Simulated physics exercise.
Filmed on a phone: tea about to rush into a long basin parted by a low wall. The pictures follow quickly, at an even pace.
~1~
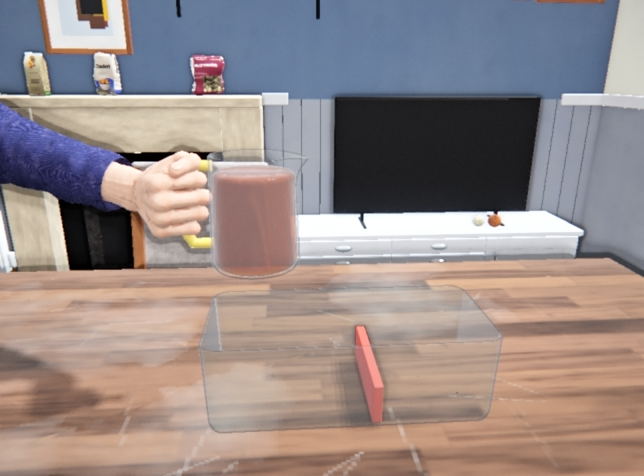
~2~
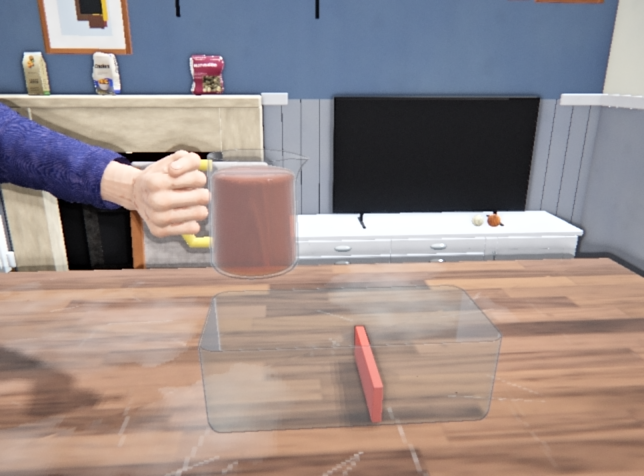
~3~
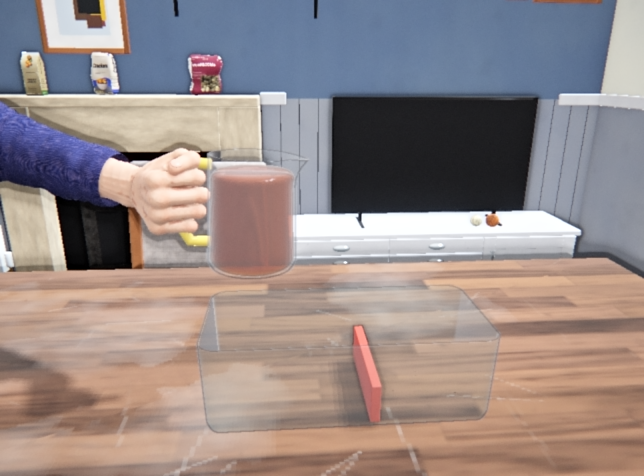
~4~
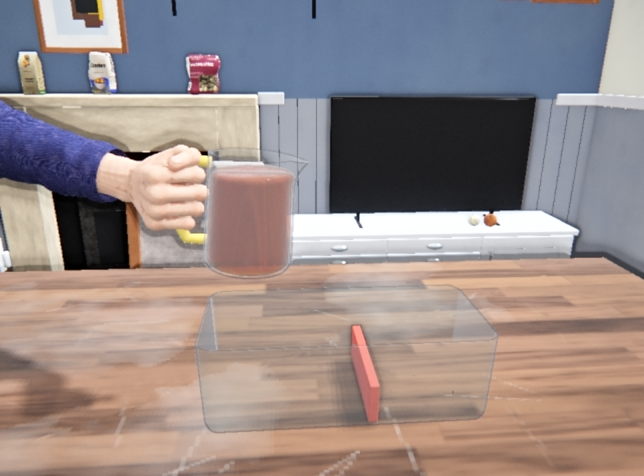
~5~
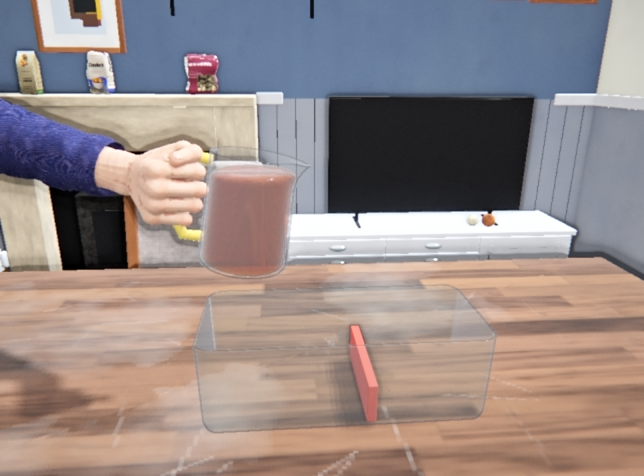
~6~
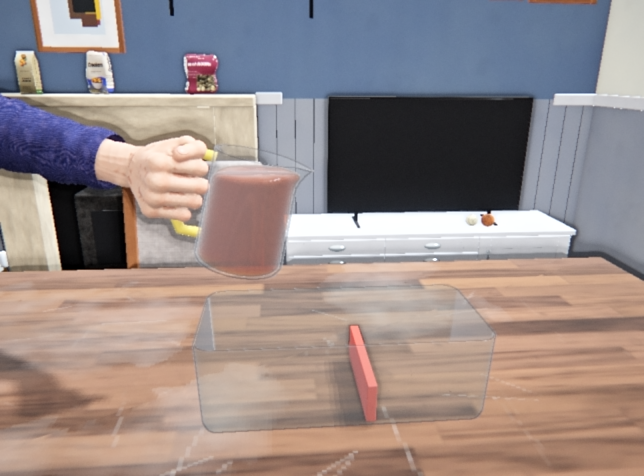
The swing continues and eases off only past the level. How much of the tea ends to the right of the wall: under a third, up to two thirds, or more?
The share right of the wall is between a third and two thirds.
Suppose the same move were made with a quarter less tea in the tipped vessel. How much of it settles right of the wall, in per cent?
About 30 per cent.
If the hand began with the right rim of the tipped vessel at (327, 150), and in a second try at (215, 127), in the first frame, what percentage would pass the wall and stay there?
First some 75, then 5 per cent.
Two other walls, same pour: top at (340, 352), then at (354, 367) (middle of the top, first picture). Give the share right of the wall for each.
First some 85, then 65 per cent.
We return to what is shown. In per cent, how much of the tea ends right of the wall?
Some 50 per cent.
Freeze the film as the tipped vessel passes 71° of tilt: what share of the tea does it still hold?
Near 80 %.
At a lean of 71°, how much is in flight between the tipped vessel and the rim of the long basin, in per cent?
Some 15 per cent.
A moment on, the tilt is 71° and 82 per cent is still to pour, 1 is left of the wall and 4 right of it.
Next, the tilt is 109° and 24 per cent is still to pour, 15 is left of the wall and 43 right of it.
Then the tilt is 118° and 0 per cent is still to pour, 46 is left of the wall and 50 right of it.
Later the tilt is 118° and 0 per cent is still to pour, 48 is left of the wall and 51 right of it.
Finally, 48 per cent lies left of the wall, 51 right of it and 2 outside.
